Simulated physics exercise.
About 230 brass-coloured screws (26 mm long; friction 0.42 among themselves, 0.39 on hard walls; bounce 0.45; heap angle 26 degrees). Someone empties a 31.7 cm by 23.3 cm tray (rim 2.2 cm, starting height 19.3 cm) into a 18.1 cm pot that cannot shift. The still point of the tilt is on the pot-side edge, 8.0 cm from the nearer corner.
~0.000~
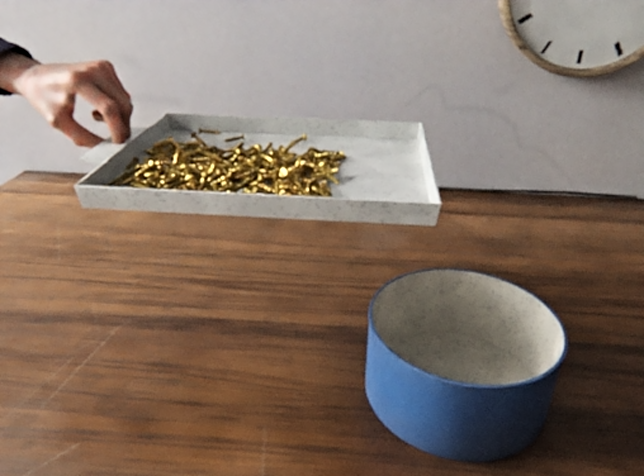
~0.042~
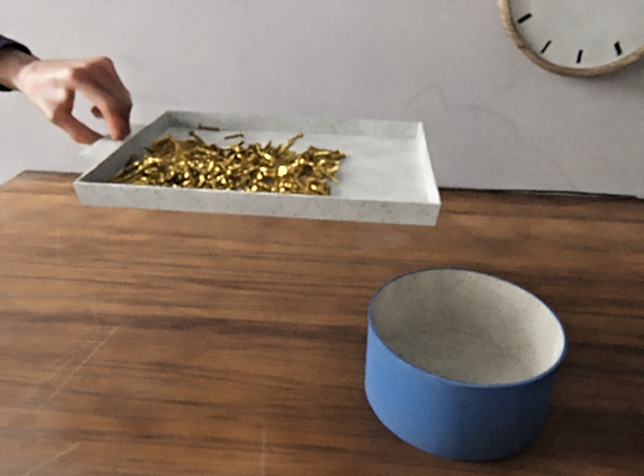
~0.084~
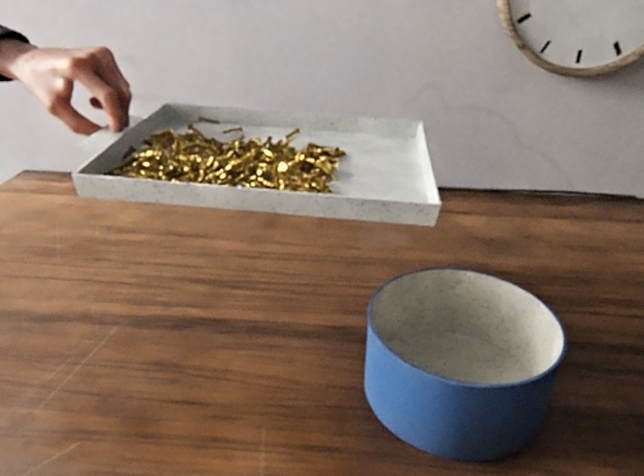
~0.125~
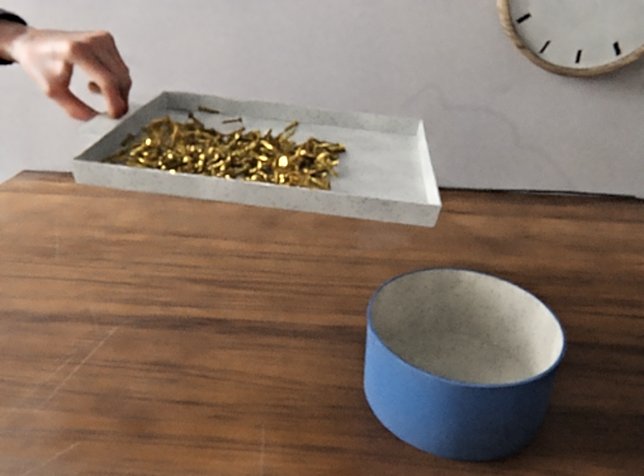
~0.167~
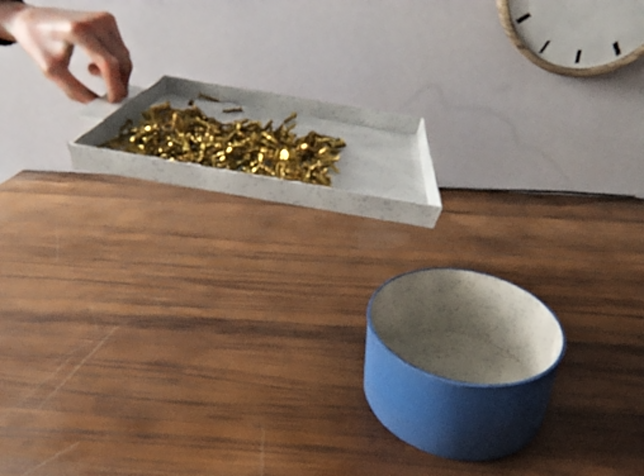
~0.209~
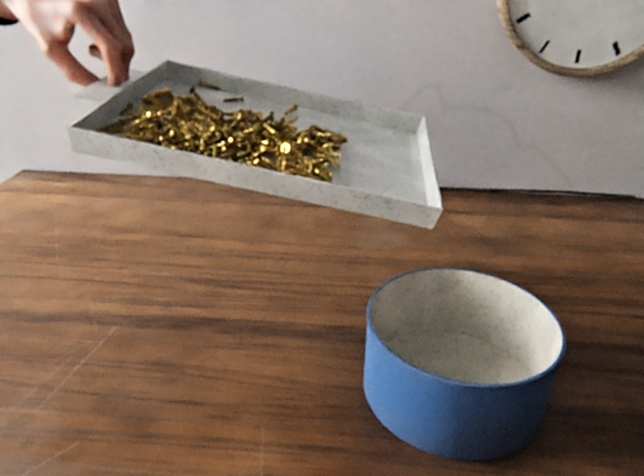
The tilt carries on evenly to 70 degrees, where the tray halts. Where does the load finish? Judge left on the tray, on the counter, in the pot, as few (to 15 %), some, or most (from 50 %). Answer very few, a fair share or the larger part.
Tray: A fair share, counter: Very few, pot: The larger part.
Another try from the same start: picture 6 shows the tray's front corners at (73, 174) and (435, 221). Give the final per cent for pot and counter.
Pot 20, counter 40.
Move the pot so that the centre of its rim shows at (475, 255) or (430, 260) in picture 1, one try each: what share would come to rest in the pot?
About 30 and 30 per cent.
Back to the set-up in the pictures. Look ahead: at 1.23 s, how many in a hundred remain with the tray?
Roughly 35 per cent.
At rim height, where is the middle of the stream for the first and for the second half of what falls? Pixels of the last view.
First near (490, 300), later near (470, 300).
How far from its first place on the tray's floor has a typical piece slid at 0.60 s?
About 5 cm.
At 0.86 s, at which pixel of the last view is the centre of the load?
Around (433, 176).
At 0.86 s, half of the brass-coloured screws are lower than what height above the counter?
Some 22 cm.
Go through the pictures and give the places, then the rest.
In the first picture, tray tilt 0 degrees, front corners at (78, 185) and (438, 202); middle of the pieces at (230, 170); pot at (465, 318).
In the second picture, tray tilt 1 degrees, front corners at (77, 182) and (437, 202); middle of the pieces at (229, 168).
In the third picture, tray tilt 2 degrees, front corners at (76, 173) and (438, 203); middle of the pieces at (229, 163).
In the fourth picture, tray tilt 5 degrees, front corners at (74, 160) and (438, 204), lowest corner right front; middle of the pieces at (228, 155).
In the fifth picture, tray tilt 8 degrees, front corners at (72, 143) and (439, 205), lowest corner right front; middle of the pieces at (229, 145).
In the sixth picture, tray tilt 11 degrees, front corners at (72, 127) and (440, 207), lowest corner right front; middle of the pieces at (229, 135); pot at (463, 317). The tray's pace is about 75 degrees a second.
Then, at 0.60 s, tilt 39 degrees; the tray holds 100 %, the pot 0 %.
Then, at 0.86 s, tilt 58 degrees; the tray holds 95 %, the pot 0 %.
After 1.23 s, tilt 70 degrees; the tray holds 35 %, the pot 55 %.
At rest (2.1 s), tray 30 %, counter 5 %, pot 60 %.
